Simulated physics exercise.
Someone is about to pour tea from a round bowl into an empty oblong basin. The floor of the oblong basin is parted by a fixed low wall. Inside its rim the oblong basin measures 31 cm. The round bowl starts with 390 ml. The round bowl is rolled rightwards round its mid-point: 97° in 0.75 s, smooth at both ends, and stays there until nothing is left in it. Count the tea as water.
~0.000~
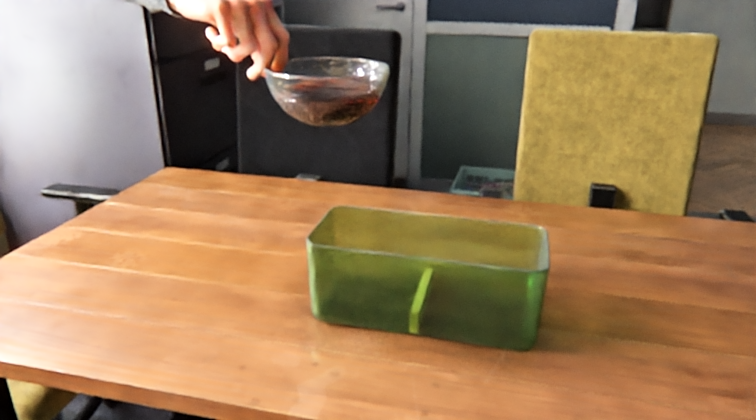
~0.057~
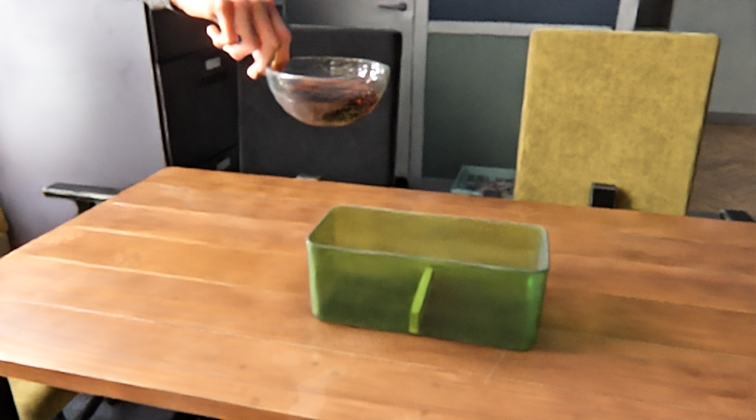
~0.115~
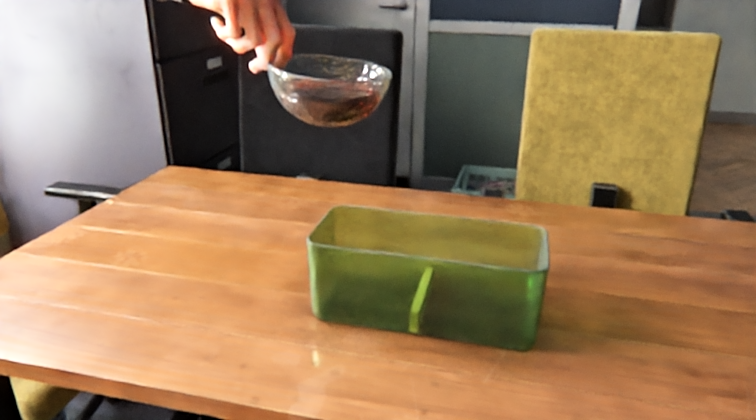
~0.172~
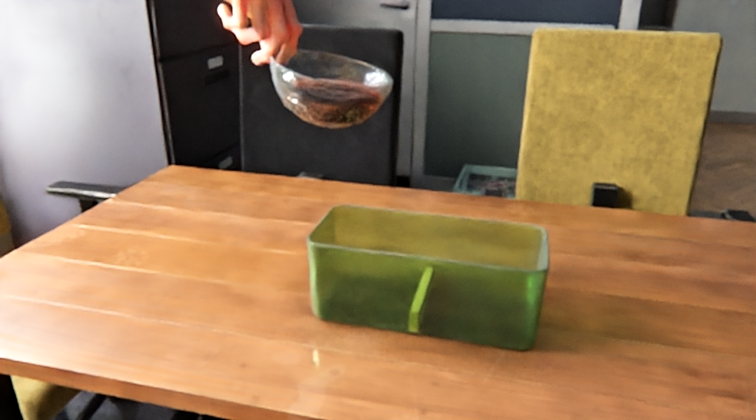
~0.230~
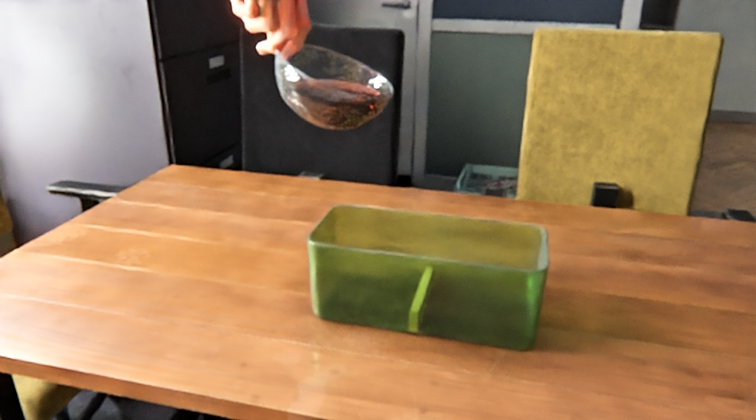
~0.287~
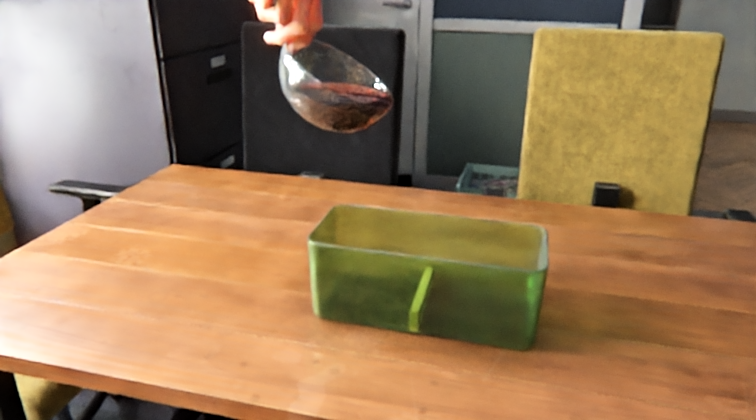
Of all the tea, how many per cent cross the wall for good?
The far part has some 45 per cent.
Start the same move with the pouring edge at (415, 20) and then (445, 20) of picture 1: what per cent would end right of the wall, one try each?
First 80, then 80 per cent.
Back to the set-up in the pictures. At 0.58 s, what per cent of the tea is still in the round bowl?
Near 20 in a hundred.
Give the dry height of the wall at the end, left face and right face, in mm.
Left about 22 mm, right about 24 mm.
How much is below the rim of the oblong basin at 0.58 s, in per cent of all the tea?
Some 26 per cent.
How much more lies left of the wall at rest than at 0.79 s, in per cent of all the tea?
Some 6 per cent.
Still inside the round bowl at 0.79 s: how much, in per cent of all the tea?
About 0 per cent.
By 0.58 s the tilt is 85° and 19 per cent is still to pour, 8 is left of the wall and 18 right of it.
By 0.79 s the tilt is 97° and 0 per cent is still to pour, 47 is left of the wall and 44 right of it.
By 1.01 s the tilt is 97° and 0 per cent is still to pour, 54 is left of the wall and 44 right of it.
By 1.25 s the tilt is 97° and 0 per cent is still to pour, 53 is left of the wall and 45 right of it.
At rest 53 per cent lies left of the wall, 45 right of it and 2 outside.
